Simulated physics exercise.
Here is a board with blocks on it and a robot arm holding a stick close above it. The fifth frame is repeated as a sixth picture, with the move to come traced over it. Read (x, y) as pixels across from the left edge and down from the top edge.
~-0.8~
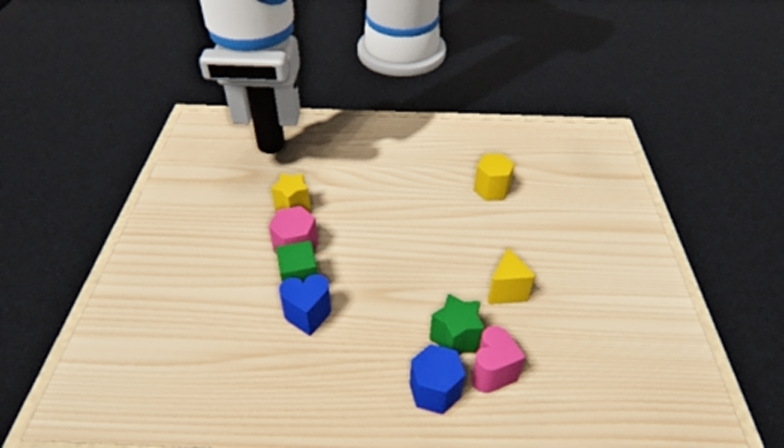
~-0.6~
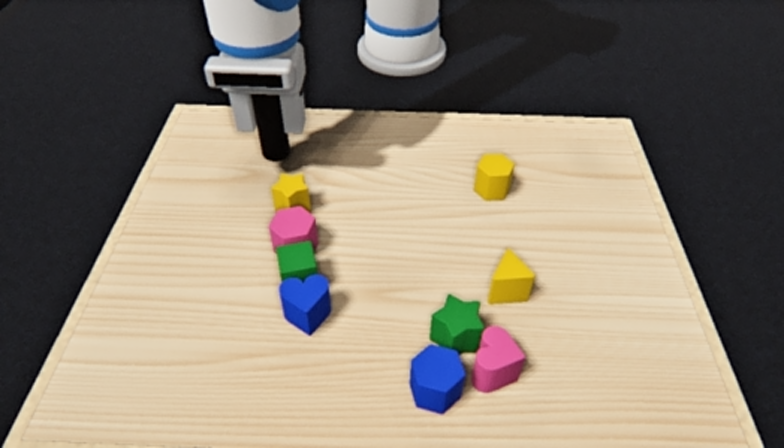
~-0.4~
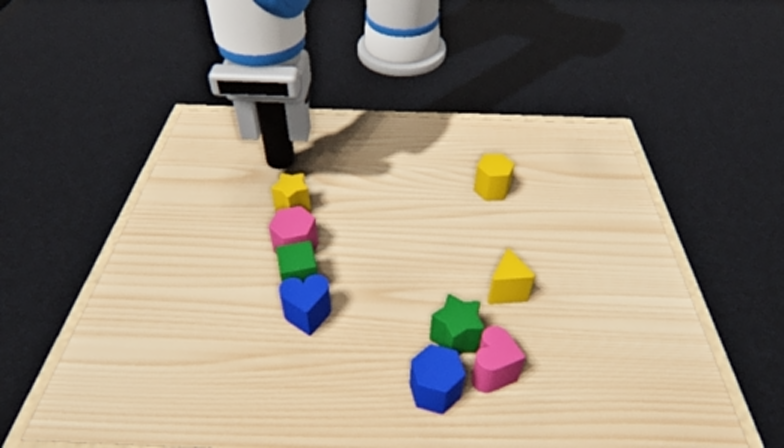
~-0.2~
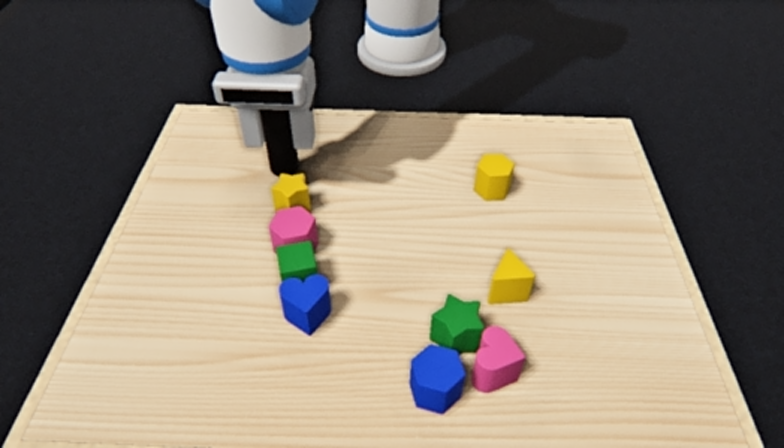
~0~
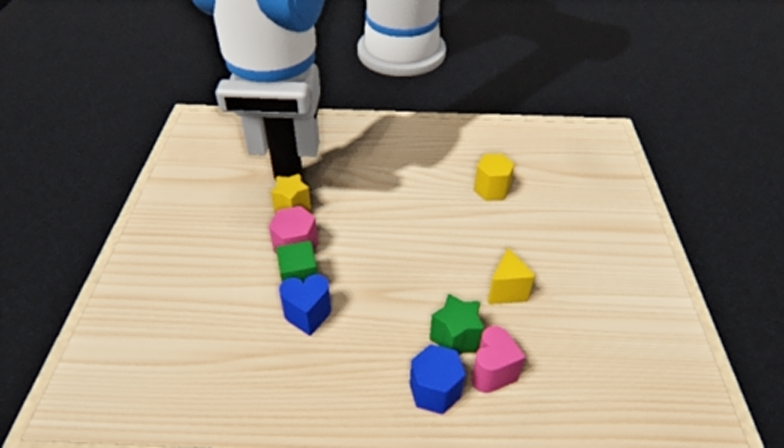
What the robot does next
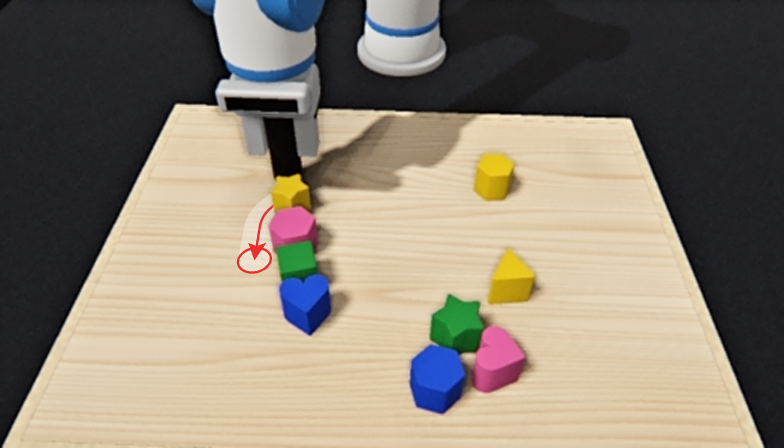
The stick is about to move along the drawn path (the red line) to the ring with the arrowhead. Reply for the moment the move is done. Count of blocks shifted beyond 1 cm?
Total: Two.
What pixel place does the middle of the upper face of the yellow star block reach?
The middle of its top is at (283, 207).
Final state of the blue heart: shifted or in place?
The blue heart is left alone.
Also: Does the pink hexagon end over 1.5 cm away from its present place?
Going by the path, yes.
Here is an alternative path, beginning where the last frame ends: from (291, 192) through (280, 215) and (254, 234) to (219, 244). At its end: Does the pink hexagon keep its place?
Answer: No.
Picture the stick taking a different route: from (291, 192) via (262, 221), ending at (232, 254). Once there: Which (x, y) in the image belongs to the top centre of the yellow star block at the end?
(282, 202)
Path on the board, from (291, 192) over (268, 210) and (259, 234) to (254, 260).
What follows on the original path. One third of the way, stick (264, 196); yellow star block (283, 198), turned 40° anticlockwise.
Two thirds of the way, stick (255, 220); yellow star block (284, 206), turned 85° anticlockwise; pink hexagon (306, 228), turned 15° clockwise; green square block (298, 258), turned 10° clockwise.
At the end, stick (251, 245); yellow star block (283, 207), turned 95° anticlockwise; pink hexagon (308, 228), turned 15° clockwise; green square block (298, 258), turned 15° clockwise; blue heart in place.
